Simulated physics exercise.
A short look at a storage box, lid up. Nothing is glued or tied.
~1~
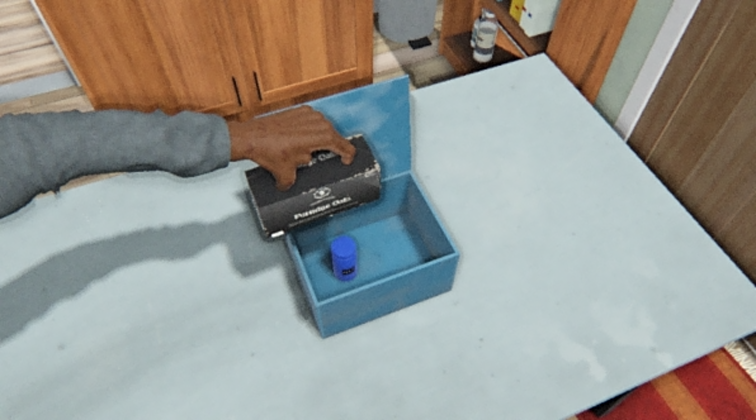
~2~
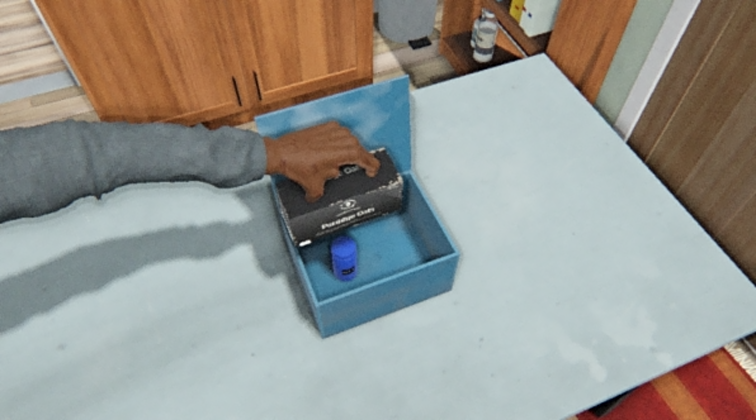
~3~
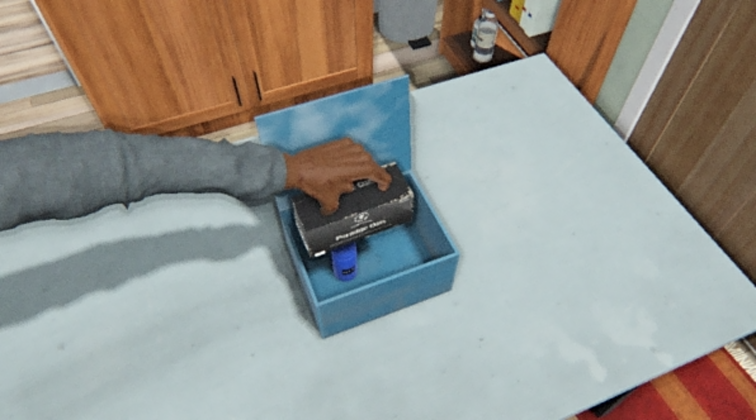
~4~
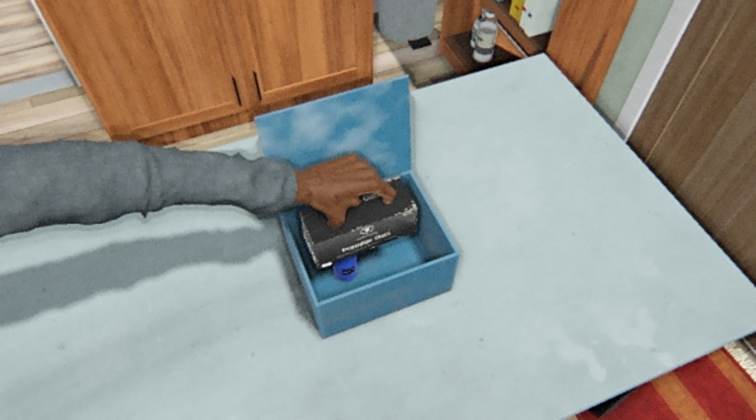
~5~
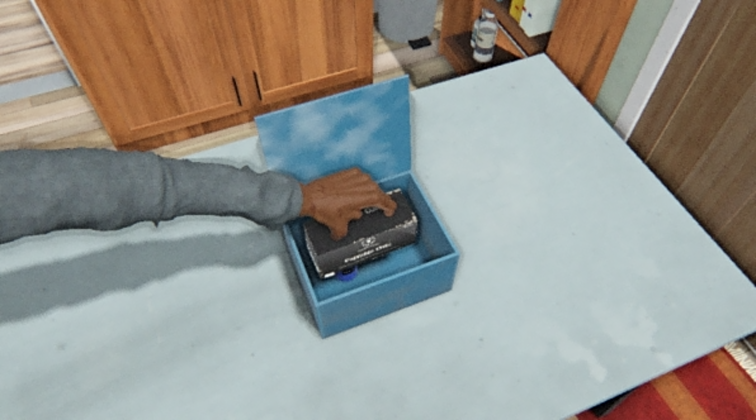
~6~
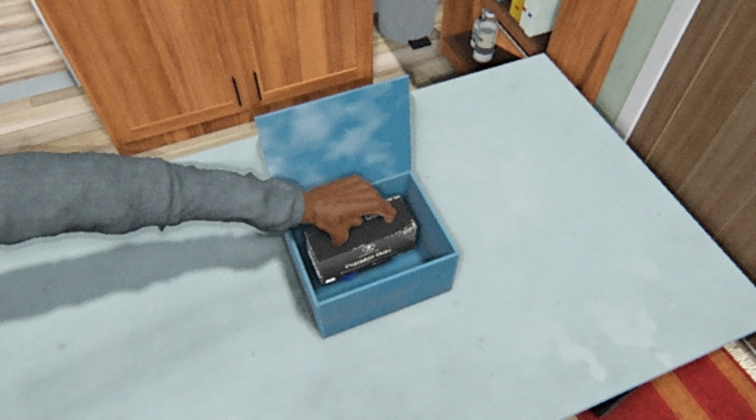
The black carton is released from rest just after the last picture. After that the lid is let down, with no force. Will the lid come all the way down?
Here the lid closes.
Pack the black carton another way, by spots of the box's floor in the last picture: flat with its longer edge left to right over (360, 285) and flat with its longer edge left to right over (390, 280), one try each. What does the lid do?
First, it closes; second, it closes.
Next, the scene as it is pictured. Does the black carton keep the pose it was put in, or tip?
It ends up tilted.
Then, 1.10 s on from there, lid starting down; black carton on its side near (363, 285).
Then, 1.80 s on from there, lid 33° above the rim; black carton on its side near (363, 285).
In the end, lid shut; toppled in the box, black carton; blue shaker unmoved. At the end, from the last picture's camera, black carton near (363, 285).
